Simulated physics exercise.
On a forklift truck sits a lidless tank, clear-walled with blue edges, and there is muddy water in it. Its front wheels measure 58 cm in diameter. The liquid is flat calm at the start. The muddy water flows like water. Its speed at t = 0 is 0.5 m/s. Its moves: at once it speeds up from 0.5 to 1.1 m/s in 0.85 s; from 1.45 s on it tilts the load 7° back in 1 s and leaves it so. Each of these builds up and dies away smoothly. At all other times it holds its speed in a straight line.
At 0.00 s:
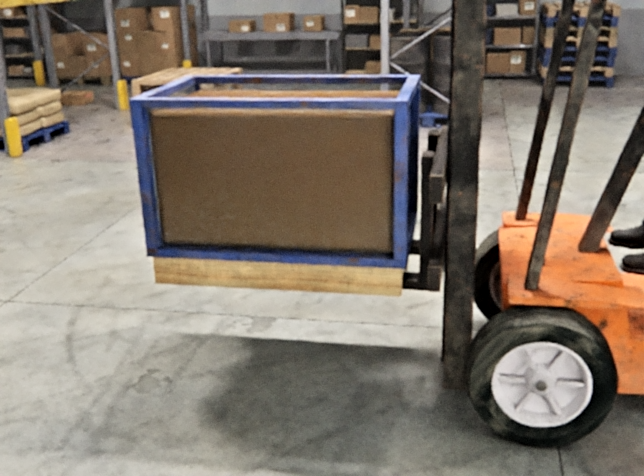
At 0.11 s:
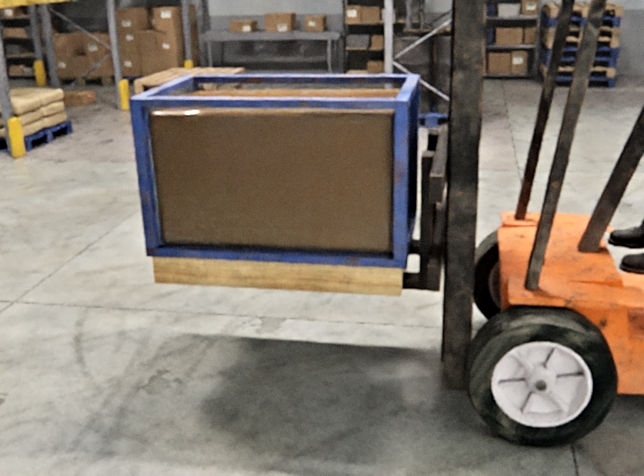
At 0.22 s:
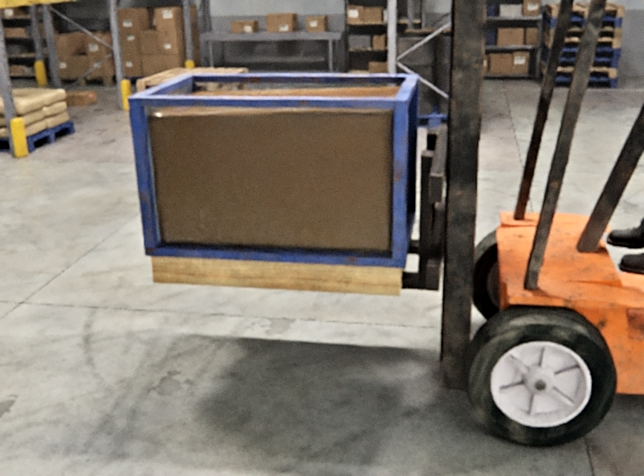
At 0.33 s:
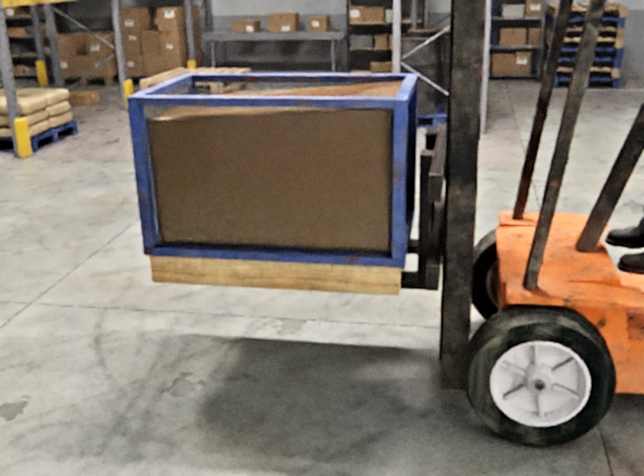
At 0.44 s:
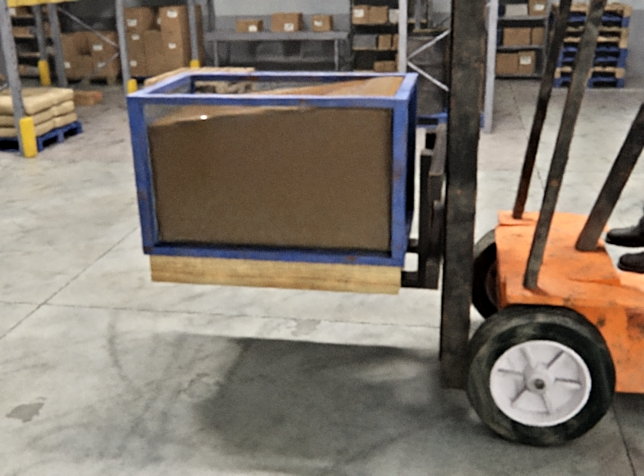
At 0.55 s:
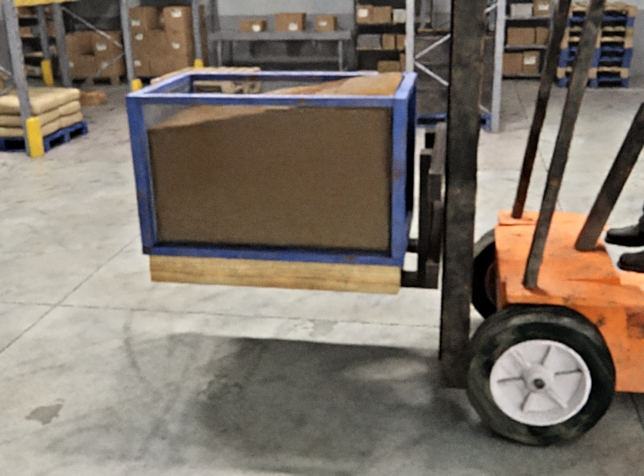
Muddy water in an open, blue-edged clear tank on an orange forklift starting level, then sinking at left and climbing at right.
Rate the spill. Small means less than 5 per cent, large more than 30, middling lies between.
The loss is small.
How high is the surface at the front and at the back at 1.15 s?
Front 64 cm, back 58 cm.
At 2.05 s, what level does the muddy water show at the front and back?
About 54 cm in front and 64 cm behind.
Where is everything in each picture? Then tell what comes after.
The surface is at (170, 109) by the front wall; at (379, 110) by the back wall; it lies level with the rim line; the front is on the left, levels are read along the near wall; a wheel hub at (542, 391), in the first picture.
The surface is at (170, 108) by the front wall; at (379, 110) by the back wall; it lies level with the rim line, in the second picture.
The surface is at (169, 107) by the front wall; at (378, 109) by the back wall; it lies level with the rim line, in the third picture.
The surface is at (168, 112) by the front wall; it climbs 3° towards the back, in the fourth picture.
The surface is at (168, 120) by the front wall; at (378, 94) by the back wall; it climbs 7° towards the back, in the fifth picture.
The surface is at (168, 126) by the front wall; at (377, 87) by the back wall; it climbs 10° towards the back; a wheel hub at (541, 389), in the sixth picture.
By 1.15 s the surface is 65 cm up at the front and 58 cm at the back; nothing has left.
By 2.05 s the surface is 55 cm up at the front and 65 cm at the back; 1 per cent is out, over the back.
By 2.95 s the surface is 54 cm up at the front and 64 cm at the back; 1 per cent is out, over the back.
By 5.43 s 2 per cent is out, over the back, 6 of 378 litres.
